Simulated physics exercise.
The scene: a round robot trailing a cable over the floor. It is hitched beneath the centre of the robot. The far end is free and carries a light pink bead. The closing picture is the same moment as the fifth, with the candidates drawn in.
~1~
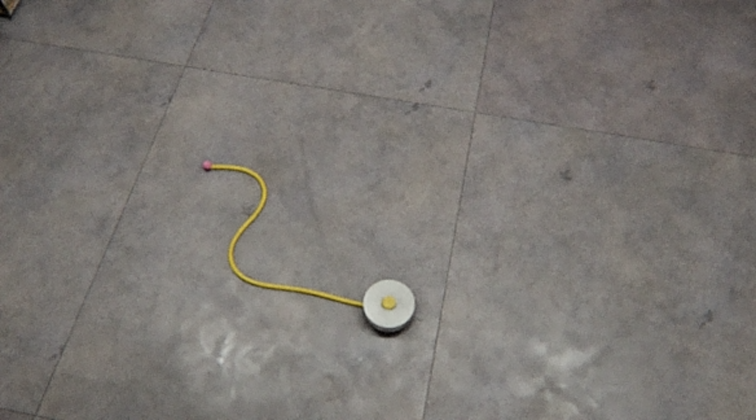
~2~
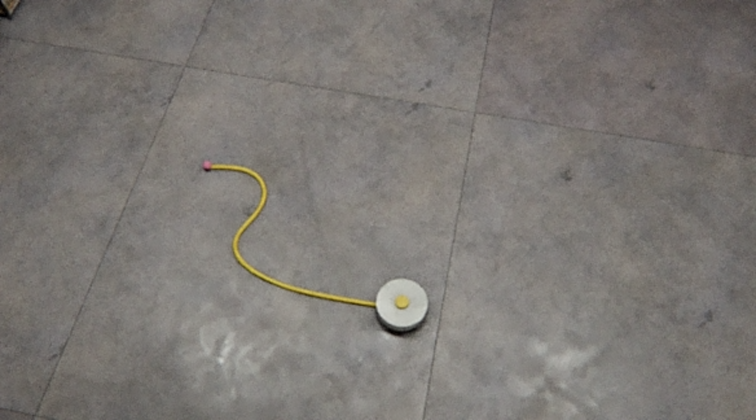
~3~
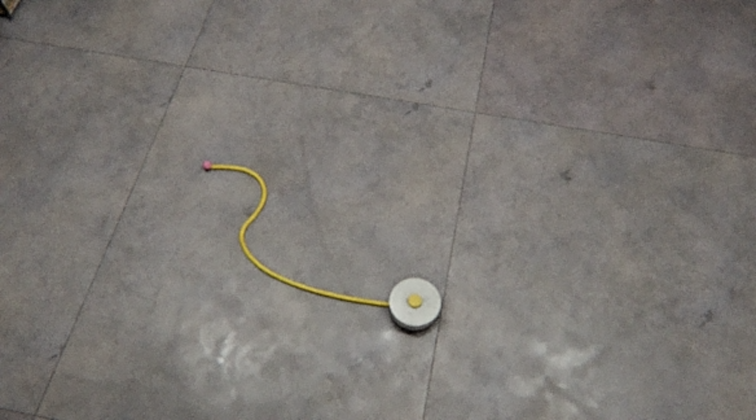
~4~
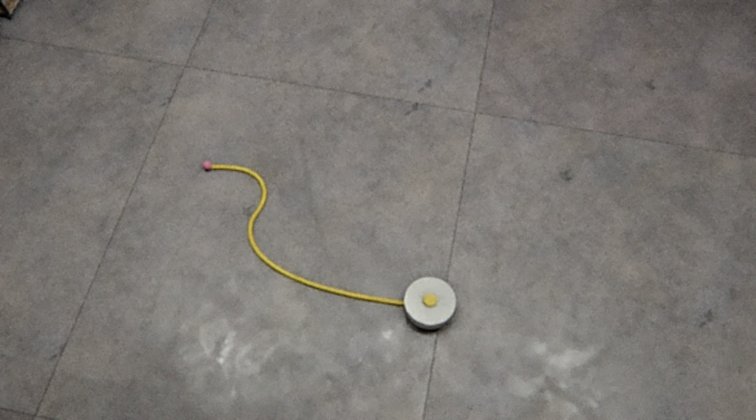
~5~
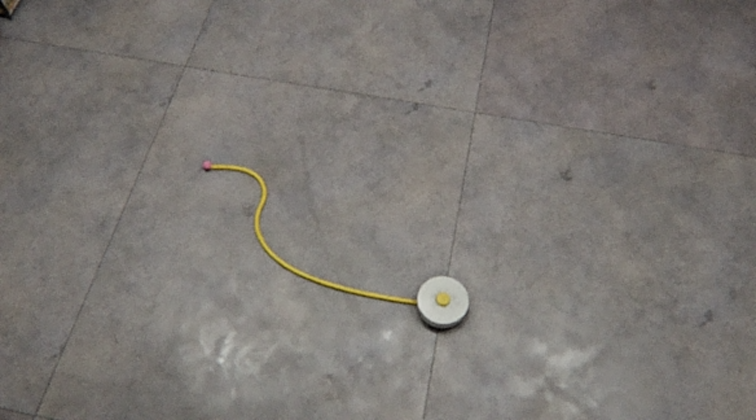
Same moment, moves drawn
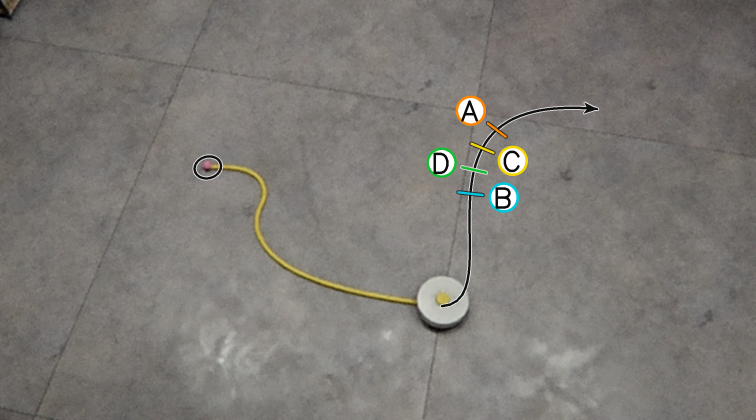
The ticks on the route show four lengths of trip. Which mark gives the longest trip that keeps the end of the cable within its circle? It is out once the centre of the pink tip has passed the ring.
At A, and not beyond.
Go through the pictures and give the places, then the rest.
Free end (207, 165); robot (389, 306), in the first picture.
Robot (402, 305); free end (207, 165), in the second picture.
Robot (415, 305); free end (207, 165), in the third picture.
Robot (430, 304); free end (207, 165), in the fourth picture.
Robot (443, 303); free end (207, 165), in the fifth picture.
On the marked copy, A at (497, 130); B at (470, 194); C at (482, 148); D at (474, 170); the ring at (208, 167); the route from (442, 306) via (475, 165) to (597, 109).
With A. Early on, robot (471, 241), middle of the cable (308, 255), free end (207, 165).
Further on, robot (473, 173), middle of the cable (328, 236), free end (208, 165).
At the end, robot (498, 125), middle of the cable (360, 193), free end (214, 166); the free end is still in its ring.
As for the rest, B is safe but short; C is safe but short; D is safe but short.
